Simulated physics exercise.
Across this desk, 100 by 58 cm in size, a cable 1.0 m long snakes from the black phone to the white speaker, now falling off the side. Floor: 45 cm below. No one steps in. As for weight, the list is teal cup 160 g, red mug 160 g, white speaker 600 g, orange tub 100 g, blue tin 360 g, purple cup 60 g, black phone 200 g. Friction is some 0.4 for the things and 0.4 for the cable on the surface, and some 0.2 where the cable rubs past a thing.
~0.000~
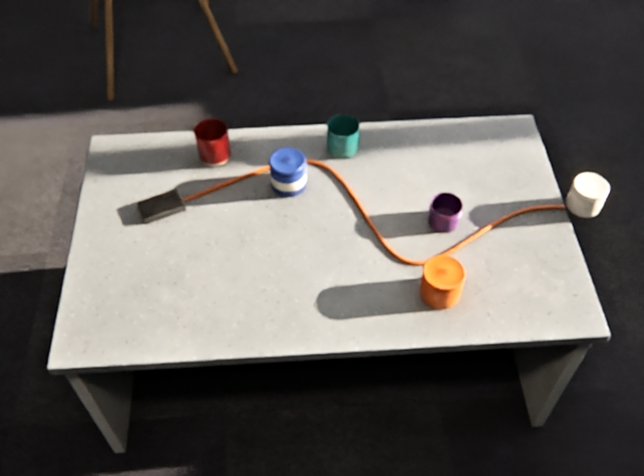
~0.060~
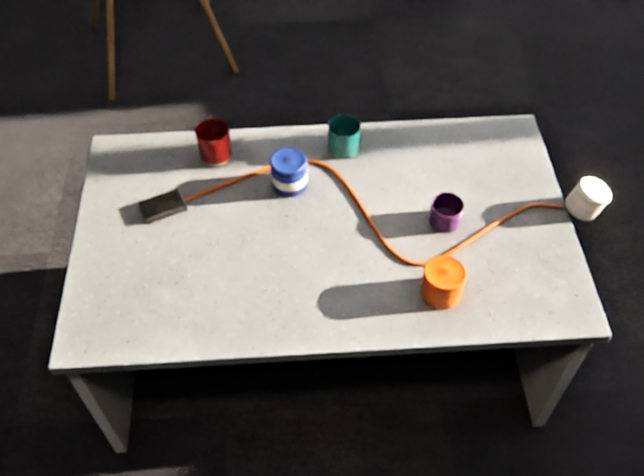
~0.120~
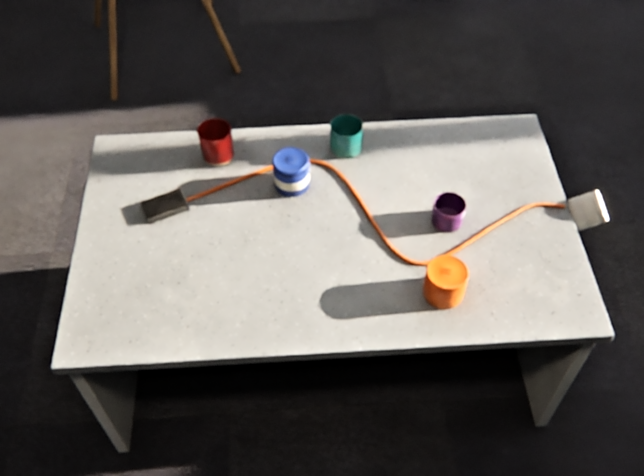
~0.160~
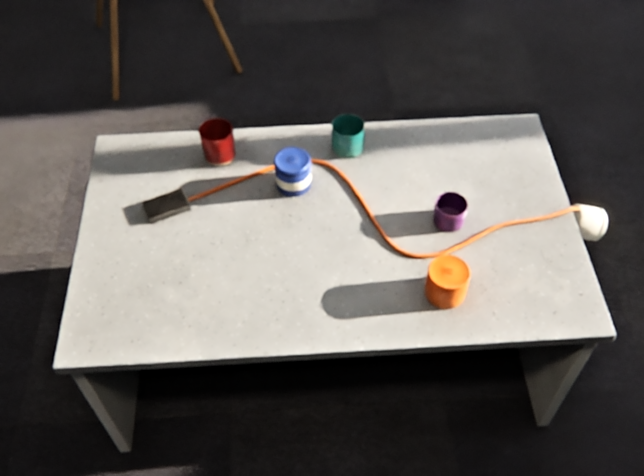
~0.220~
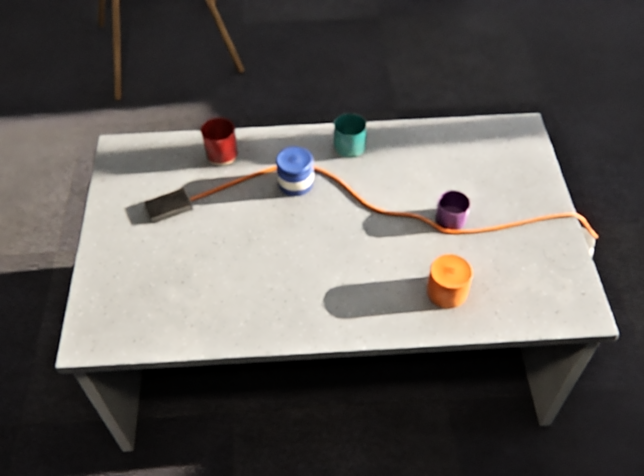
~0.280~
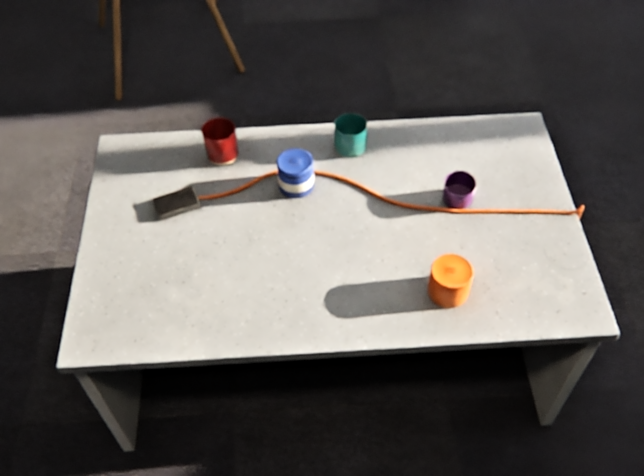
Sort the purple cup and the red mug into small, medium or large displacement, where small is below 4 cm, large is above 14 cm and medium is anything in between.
Purple cup: Large; red mug: Small.
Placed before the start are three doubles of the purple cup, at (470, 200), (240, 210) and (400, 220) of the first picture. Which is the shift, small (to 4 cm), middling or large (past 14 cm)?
In that order: Middling, small, large.
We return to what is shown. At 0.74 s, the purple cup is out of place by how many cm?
The purple cup - off the top.
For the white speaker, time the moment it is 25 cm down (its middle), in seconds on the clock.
The clock reads 0.30 s at that moment.
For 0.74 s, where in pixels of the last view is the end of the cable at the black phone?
Around (313, 167).
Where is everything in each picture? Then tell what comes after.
In the first frame, shows, purple cup (447, 204); red mug (211, 130); cable runs through (519, 212) (368, 220) (318, 163) (233, 181).
In the second frame, shows, white speaker (592, 189); cable runs through (518, 211) (370, 220) (234, 181).
In the third frame, shows, white speaker (588, 210); cable runs through (520, 210) (372, 220) (236, 181).
In the fourth frame, shows, white speaker (585, 223); cable runs through (539, 219) (373, 219) (238, 181).
In the fifth frame, shows, white speaker (577, 247); cable runs through (581, 219) (397, 214) (240, 180).
In the sixth frame, shows, purple cup (461, 181); red mug (218, 129); cable runs through (524, 211) (419, 207) (335, 176) (250, 184).
By 0.5 s, the cable's tail end at (300, 172); purple cup 37 cm off its start, black phone 24 cm off its start, white speaker over the edge.
By 0.7 s, the cable's tail end at (313, 167); purple cup over the edge, black phone 27 cm off its start, white speaker over the edge.
By 1.0 s, the cable's tail end at (313, 167); purple cup over the edge, black phone 27 cm off its start at (292, 160), white speaker over the edge.
By 1.2 s, the cable's tail end at (313, 167); purple cup over the edge, black phone 27 cm off its start, white speaker over the edge.
By 2.4 s, the cable's tail end at (313, 167); purple cup over the edge, red mug 0 cm off its start at (218, 129), black phone 27 cm off its start at (292, 160), white speaker over the edge.
